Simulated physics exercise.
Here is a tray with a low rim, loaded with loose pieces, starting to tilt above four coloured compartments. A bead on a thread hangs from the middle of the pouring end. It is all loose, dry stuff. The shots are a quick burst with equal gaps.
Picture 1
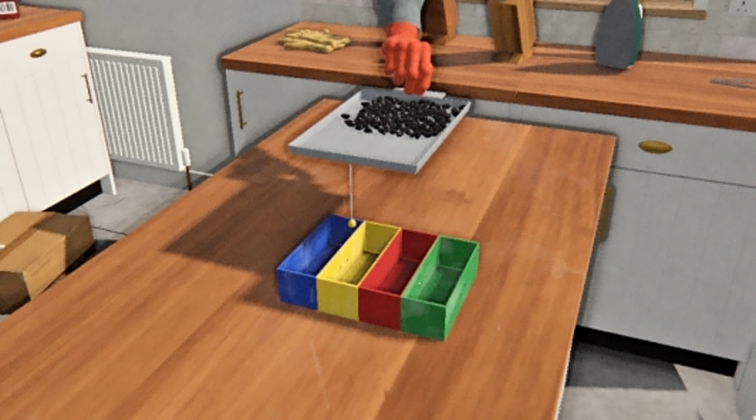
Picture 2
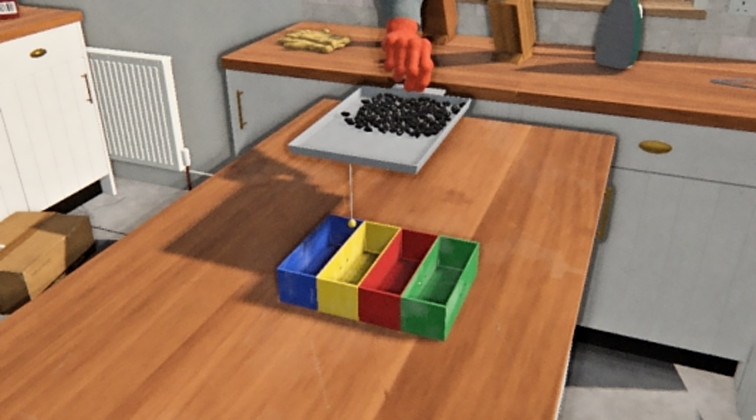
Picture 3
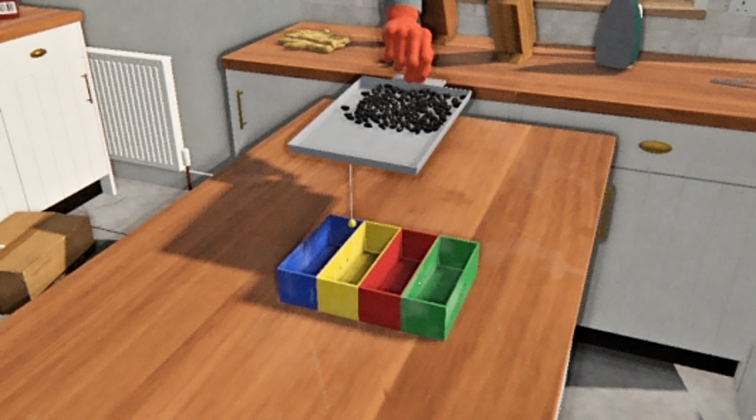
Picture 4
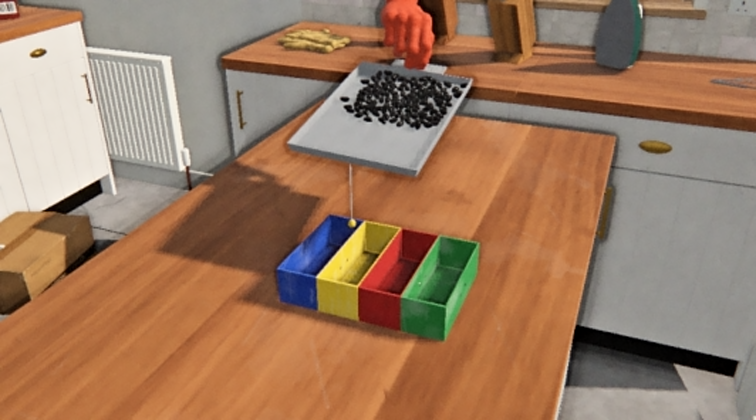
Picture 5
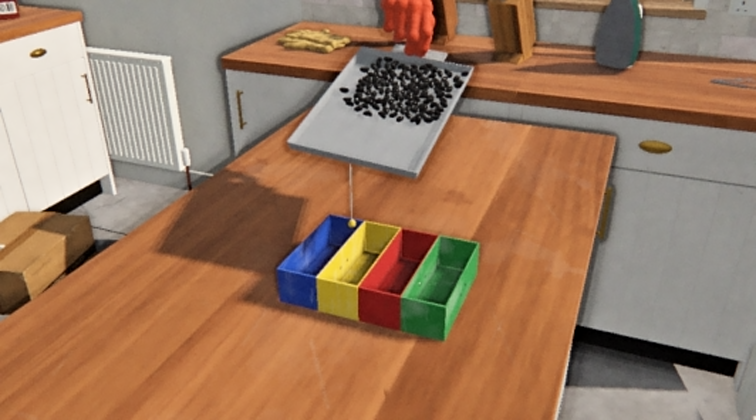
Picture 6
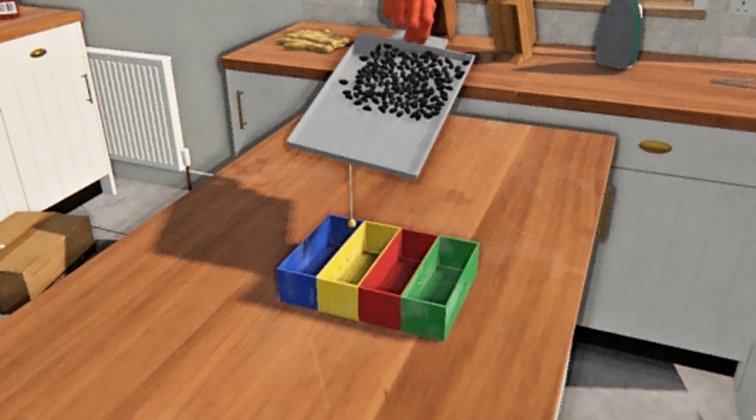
The footage shows a red-gloved hand holding a grey tray of black beans above blue, yellow, red and green compartments on a wooden table, raising its far side so the tray slopes gradually more steeply toward the viewer.
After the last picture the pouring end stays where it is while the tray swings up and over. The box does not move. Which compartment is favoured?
Fullest: The red cell.
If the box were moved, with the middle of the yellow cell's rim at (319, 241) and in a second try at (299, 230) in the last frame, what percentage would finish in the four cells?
Roughly 90 per cent, and 50 per cent.
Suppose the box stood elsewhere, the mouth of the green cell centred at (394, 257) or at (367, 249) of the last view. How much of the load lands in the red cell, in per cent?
First some 30, then 10 per cent.
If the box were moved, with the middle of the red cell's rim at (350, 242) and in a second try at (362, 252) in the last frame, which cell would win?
In turn: That green cell; that green cell.
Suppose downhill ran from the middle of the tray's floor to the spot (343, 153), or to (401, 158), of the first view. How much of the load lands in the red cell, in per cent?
In turn 0 and 70 in a hundred.
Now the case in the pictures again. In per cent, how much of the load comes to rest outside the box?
Close to 0 per cent.
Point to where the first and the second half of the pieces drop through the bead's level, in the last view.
Early half (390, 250), late half (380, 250).
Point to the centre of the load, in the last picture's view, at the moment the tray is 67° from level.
Near (387, 153).
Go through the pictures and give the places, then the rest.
Corners of the pouring end at (291, 144) and (416, 164), level; middle of the load at (405, 116), black beans; bead on its thread at (352, 224); blue cell at (298, 286); yellow cell at (338, 296); red cell at (379, 305); green cell at (423, 316), in the first frame.
Corners of the pouring end at (291, 144) and (416, 165), level; middle of the load at (405, 114), in the second frame.
Corners of the pouring end at (291, 143) and (416, 166), tipped barely, lowest at the right corner; middle of the load at (403, 109), in the third frame.
Corners of the pouring end at (290, 142) and (416, 168), tipped a little, lowest at the right corner; middle of the load at (403, 101), in the fourth frame.
Corners of the pouring end at (290, 141) and (416, 171), tipped clearly, lowest at the right corner; middle of the load at (403, 92), in the fifth frame.
Corners of the pouring end at (289, 140) and (416, 173), tipped clearly, lowest at the right corner; middle of the load at (403, 84); blue cell at (298, 286); yellow cell at (338, 296); red cell at (379, 305); green cell at (423, 316), in the sixth frame.
Soon after the last picture, tray tipped steeply; most on the tray; a stray few in the red cell; a stray few in the yellow cell; a stray few in the blue cell; a small part falling or outside the box.
A little later, tray tipped past a quarter turn; about half on the tray; about a quarter in the red cell; a small part in the yellow cell; a small part in the green cell; a small part in the blue cell; a small part falling or outside the box.
Later still, tray tipped past a quarter turn; about half in the red cell; about a third in the yellow cell; a small part in the blue cell; a small part in the green cell; a stray few falling or outside the box.
At rest, tray tipped past a quarter turn; about half in the red cell; about a third in the yellow cell; a small part in the blue cell; a small part in the green cell; a stray few outside the box.
